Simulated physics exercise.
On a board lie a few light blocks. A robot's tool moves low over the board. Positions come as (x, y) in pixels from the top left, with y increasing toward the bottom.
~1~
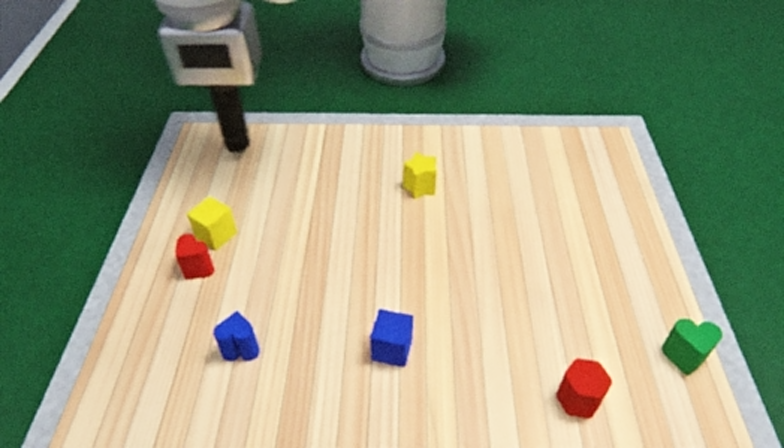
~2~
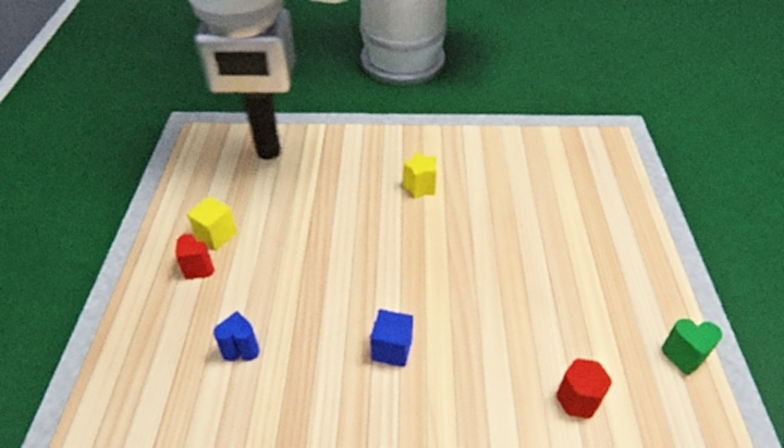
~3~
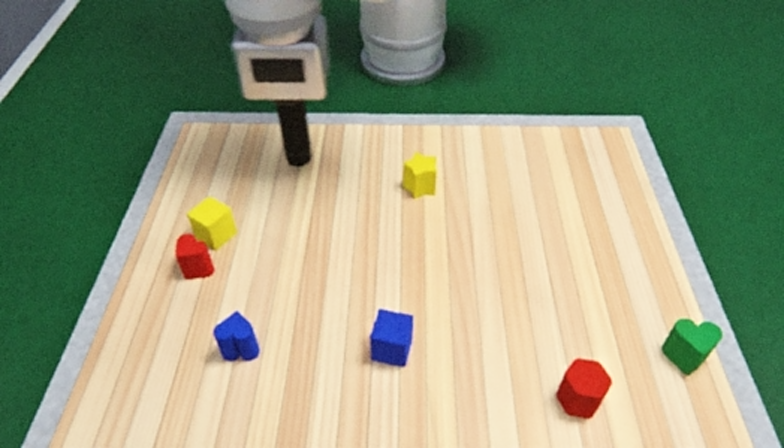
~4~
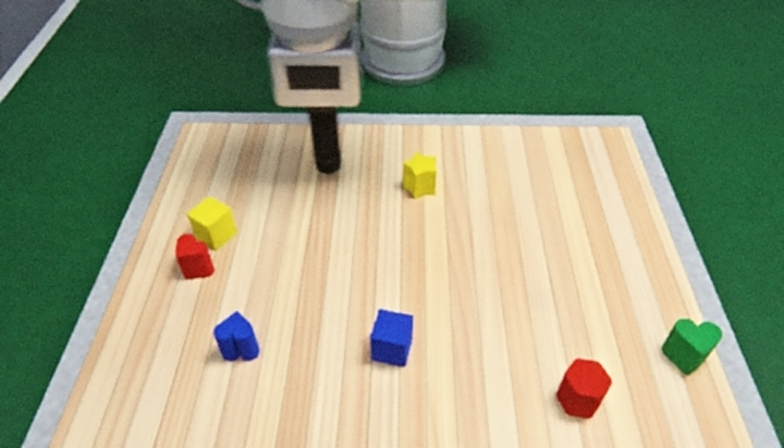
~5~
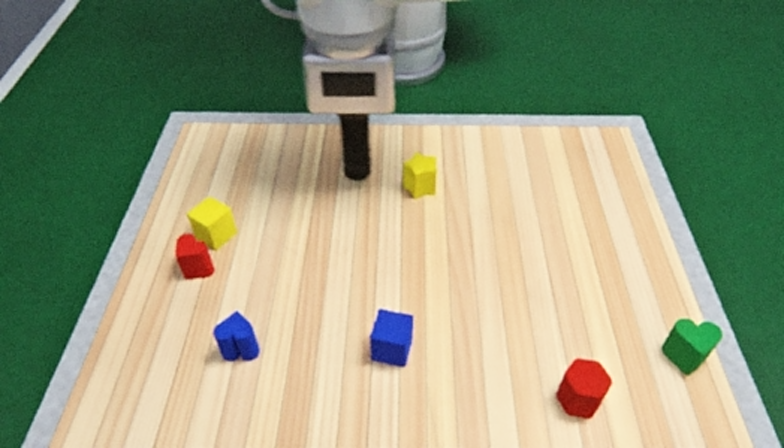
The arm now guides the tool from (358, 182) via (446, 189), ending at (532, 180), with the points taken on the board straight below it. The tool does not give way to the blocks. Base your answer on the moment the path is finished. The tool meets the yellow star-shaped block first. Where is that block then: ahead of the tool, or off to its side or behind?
As far as I can tell, the yellow star-shaped block is still leading the way in front of the tool.
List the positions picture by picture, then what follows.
Lower end of the tool (238, 145), tops of blocks, yellow star-shaped block (422, 163), in the first frame.
Tool (269, 152), blocks as before, in the second frame.
Tool (299, 159), blocks as before, in the third frame.
Tool (329, 166), blocks as before, in the fourth frame.
Tool (358, 173), yellow star-shaped block (422, 163), in the fifth frame.
One third of the way, tool (416, 180); yellow star-shaped block (449, 163).
Two thirds of the way, tool (476, 176); yellow star-shaped block (503, 157), turned 55° anticlockwise.
At the end, tool (534, 170); yellow star-shaped block (561, 149), turned 55° anticlockwise.
